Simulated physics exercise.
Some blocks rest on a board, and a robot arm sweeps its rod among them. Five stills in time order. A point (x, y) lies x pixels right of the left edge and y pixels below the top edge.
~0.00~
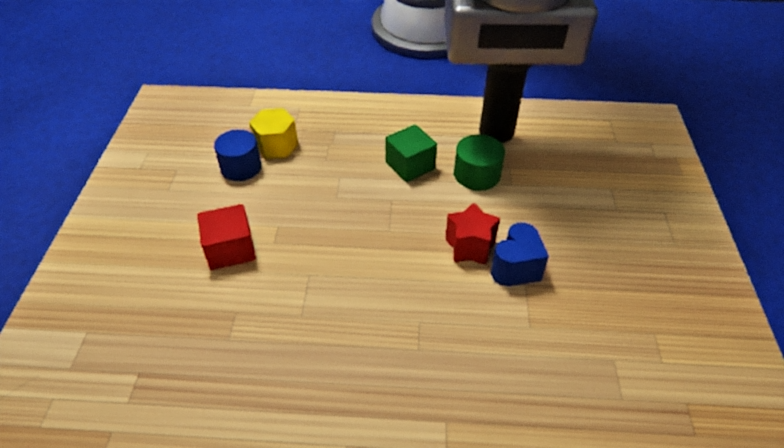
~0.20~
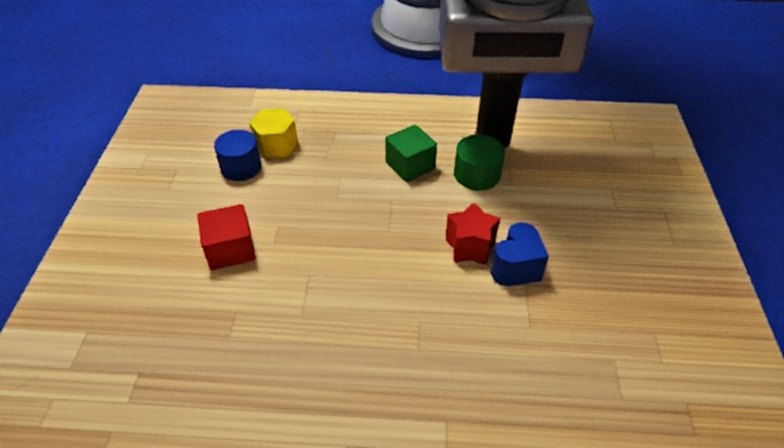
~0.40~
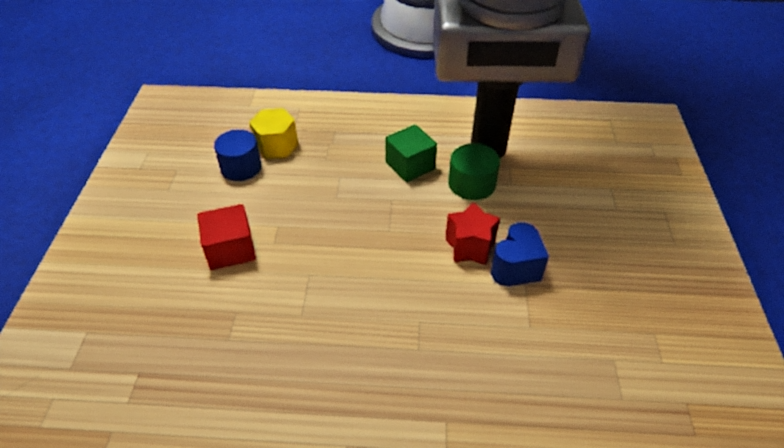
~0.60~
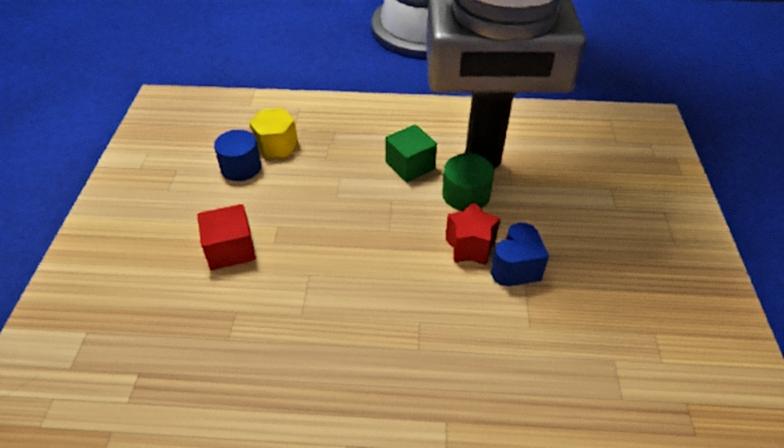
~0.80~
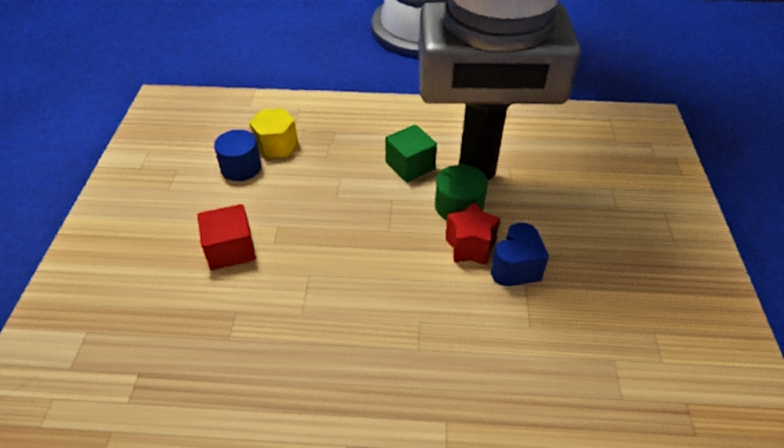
A robot arm moved its black rod toward the viewer and slightly left, pushing the green round block across the wooden board until it sat right by the red star, while the other blocks stayed still.
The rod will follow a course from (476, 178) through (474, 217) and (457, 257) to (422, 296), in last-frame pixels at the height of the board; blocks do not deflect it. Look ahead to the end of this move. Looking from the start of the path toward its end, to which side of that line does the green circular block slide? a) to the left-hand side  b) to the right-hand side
b - to the right-hand side.
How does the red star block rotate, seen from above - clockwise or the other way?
Spin direction: Counter-clockwise.
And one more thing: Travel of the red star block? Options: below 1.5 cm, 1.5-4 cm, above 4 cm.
The block shifts more than 4 cm.
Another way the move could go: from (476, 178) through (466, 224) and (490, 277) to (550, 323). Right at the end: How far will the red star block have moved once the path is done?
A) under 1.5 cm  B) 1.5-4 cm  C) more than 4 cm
Letter C.
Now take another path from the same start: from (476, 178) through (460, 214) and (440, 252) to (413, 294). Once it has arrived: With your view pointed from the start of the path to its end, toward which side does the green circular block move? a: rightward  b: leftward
That would be a.
What follows on the original path. One third of the way, rod at (476, 208); green circular block at (441, 212); red star block at (465, 245), turned 65° anticlockwise.
Two thirds of the way, rod at (457, 249); green circular block at (409, 232); red star block at (459, 267), turned 110° anticlockwise.
At the end, rod at (423, 288); green circular block at (394, 237); red star block at (449, 304), turned 145° anticlockwise; blue heart unmoved.
